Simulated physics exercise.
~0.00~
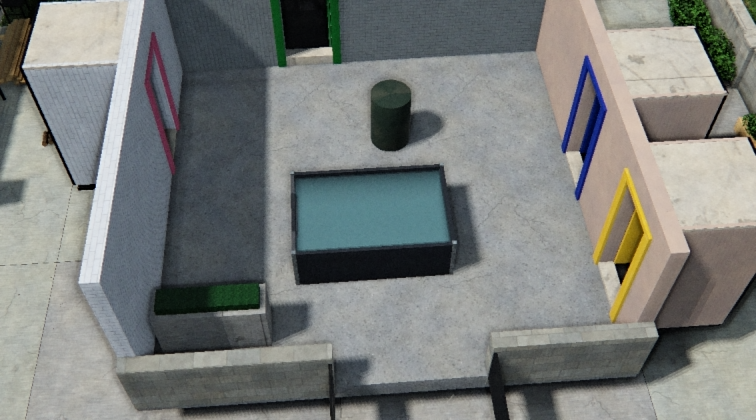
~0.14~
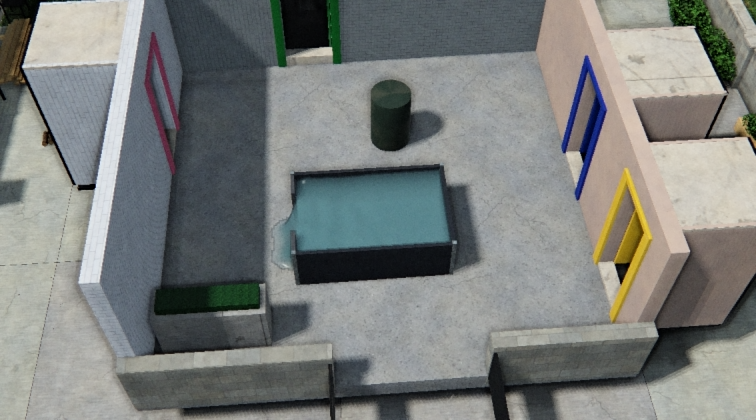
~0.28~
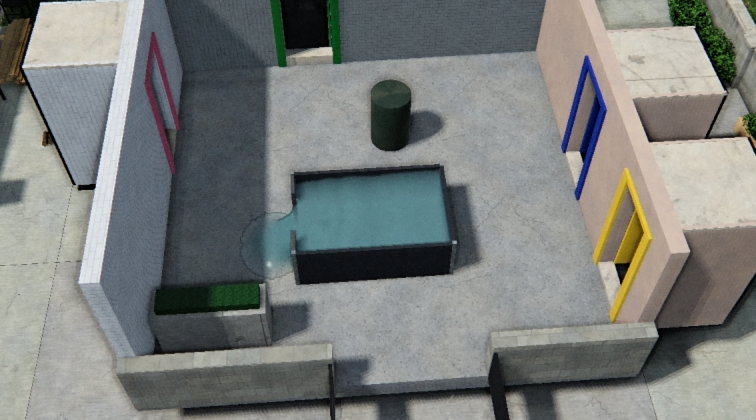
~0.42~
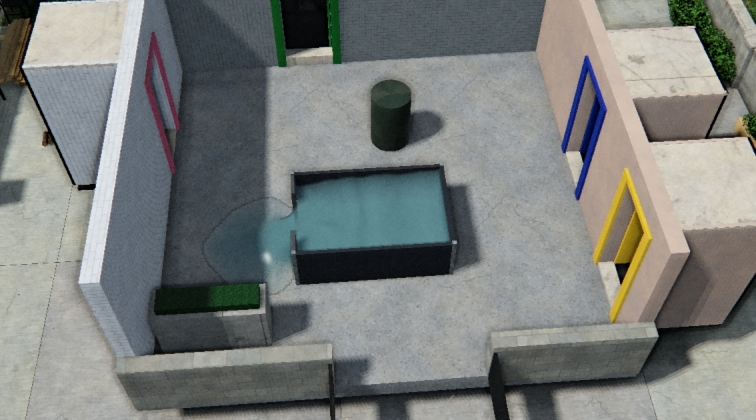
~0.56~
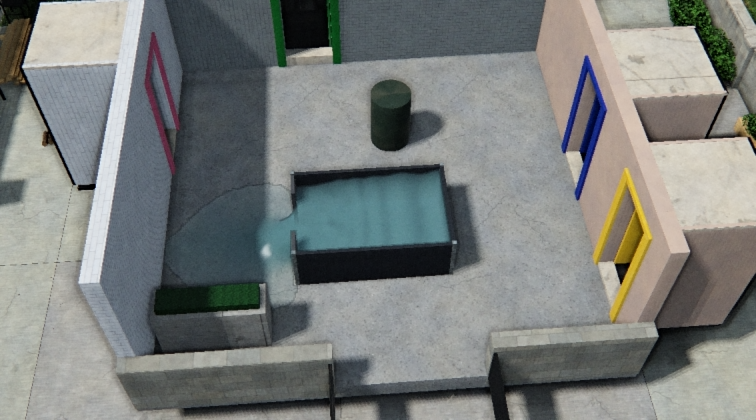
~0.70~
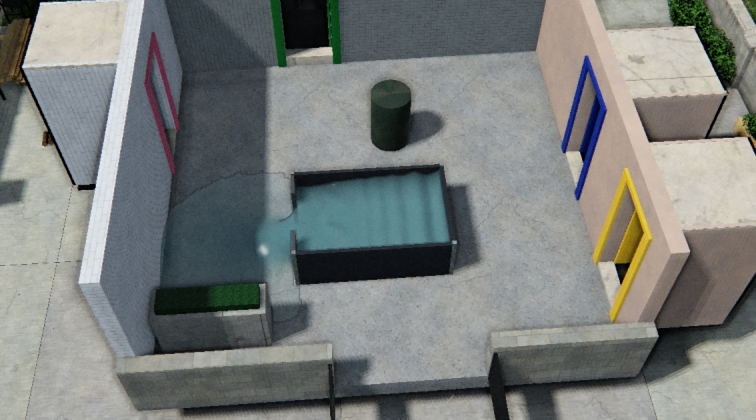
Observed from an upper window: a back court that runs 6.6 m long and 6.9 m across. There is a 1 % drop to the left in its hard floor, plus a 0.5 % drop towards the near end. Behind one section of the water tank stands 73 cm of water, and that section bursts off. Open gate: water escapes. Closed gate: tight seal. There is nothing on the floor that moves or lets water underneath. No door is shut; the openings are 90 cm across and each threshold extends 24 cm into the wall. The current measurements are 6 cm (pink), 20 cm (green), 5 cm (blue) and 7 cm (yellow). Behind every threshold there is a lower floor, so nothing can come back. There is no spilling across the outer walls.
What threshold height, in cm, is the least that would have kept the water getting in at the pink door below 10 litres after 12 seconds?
The least height is about 10 cm.
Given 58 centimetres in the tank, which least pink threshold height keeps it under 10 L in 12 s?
Something near 7.5 cm should do.
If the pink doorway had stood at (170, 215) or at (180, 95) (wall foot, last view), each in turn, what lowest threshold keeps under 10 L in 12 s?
Around 29 and 17 cm respectively.
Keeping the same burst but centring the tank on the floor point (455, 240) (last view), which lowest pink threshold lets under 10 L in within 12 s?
Near 11.0 cm.
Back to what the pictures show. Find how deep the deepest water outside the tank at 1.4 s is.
Max depth: Near 44 cm.
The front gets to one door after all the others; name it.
Last comes the blue one.
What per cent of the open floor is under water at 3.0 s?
Around 30 per cent of the free floor.
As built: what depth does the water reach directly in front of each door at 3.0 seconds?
Depths in cm: Pink 11, green 0, blue 0, yellow 0.
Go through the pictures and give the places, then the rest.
In the first frame, still water, 73 cm deep, in the water tank at (371, 211); the pink door at (163, 109) is dry.
In the second frame, water pours out at (298, 232) and has run 0.4 m, to (277, 259); about 11 cm deep outside, 73 cm at the back.
In the third frame, the gap is at (298, 233), the front 0.8 m out at (247, 255); the back of the water tank holds 73 cm.
In the fourth frame, the front is at (210, 255), 1.4 m from the gap at (298, 234); 1.8 m2 of floor is wet, 73 cm left at the back.
In the fifth frame, water pours out at (298, 234) and has run 2.1 m, to (168, 257); about 5 cm deep outside, 72 cm at the back.
In the sixth frame, the front is at (169, 216), 2.2 m from the gap at (298, 233); 4.8 m2 of floor is wet, 66 cm left at the back; 1.2 m in a straight line remain to the pink door at (163, 109).
After 1.4 s water covers 15 % of the floor, deepest (44 cm) near (170, 319); 9 cm at the pink door, 0 litres in over its 6 cm threshold.
After 3.0 s water covers 30 % of the floor, deepest (30 cm) near (170, 319); 11 cm at the pink door, 19 litres in over its 6 cm threshold.
After 12.0 s water covers 100 % of the floor, deepest (10 cm) near (170, 319); 7 cm at the pink door, 46 litres in over its 6 cm threshold.
At the pink door as built, the water arrived by 1.3 s and peaked near 12 cm at 2.0 s.
With a threshold of 8 cm, 22 litres would have come in within the 12 s; with 11 cm, 5 litres. So under 10 litres takes about 10 cm.
